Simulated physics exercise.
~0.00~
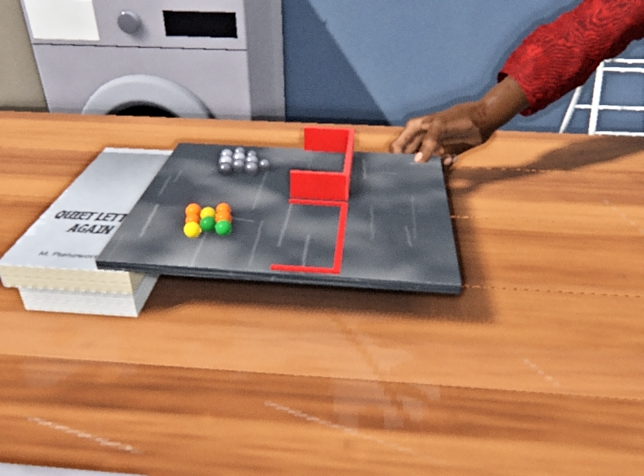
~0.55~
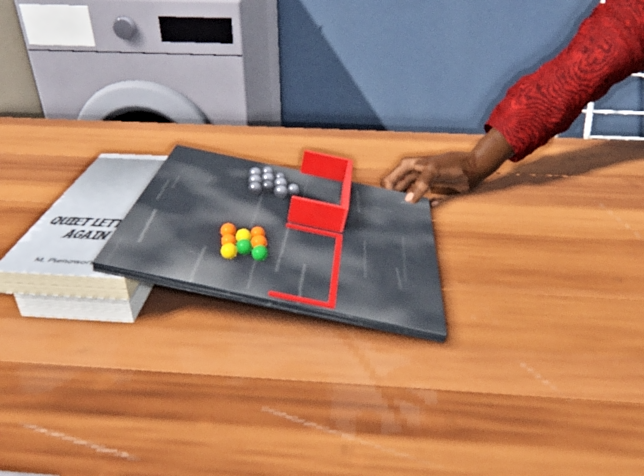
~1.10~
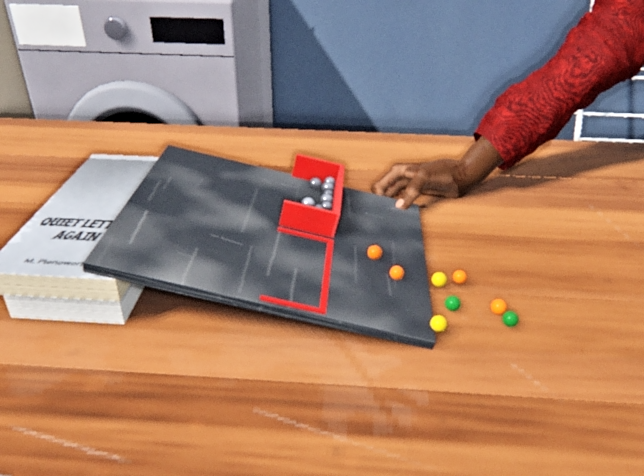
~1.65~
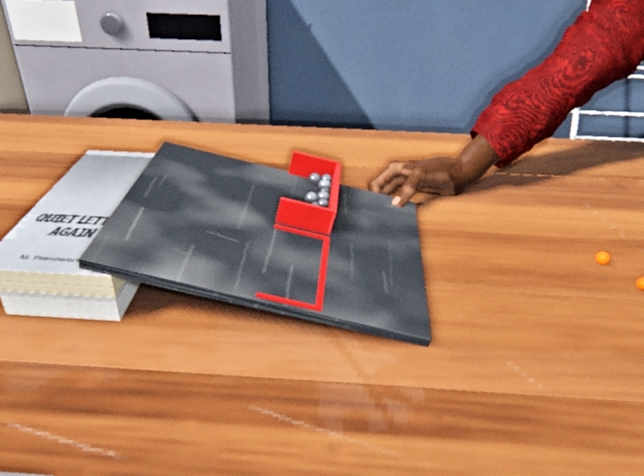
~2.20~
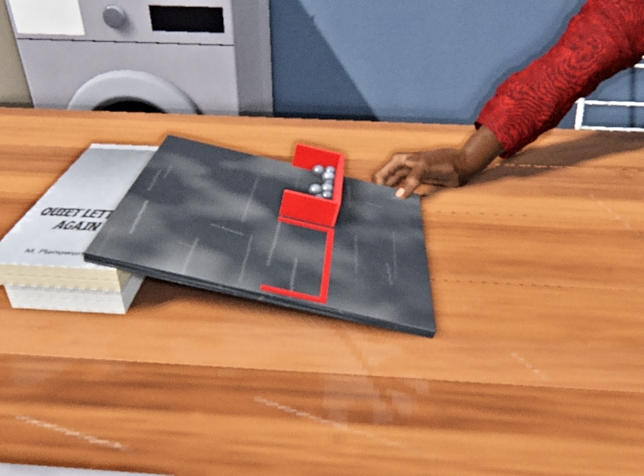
In a room with a washing machine against a blue wall, a slightly swaying view looks down on a wooden table. A dark board rests its left end on a thick white book, while a hand in a red sleeve holds the far right side. Small grey balls sit farther back and orange, yellow and green ones nearer, with red barriers to their right. The hand lowers the board's right end, and both groups slide rightward. The grey balls gather behind the farther barrier, but the coloured ones pass the nearer barrier, roll across the table and leave view, while the tilted board stays still.
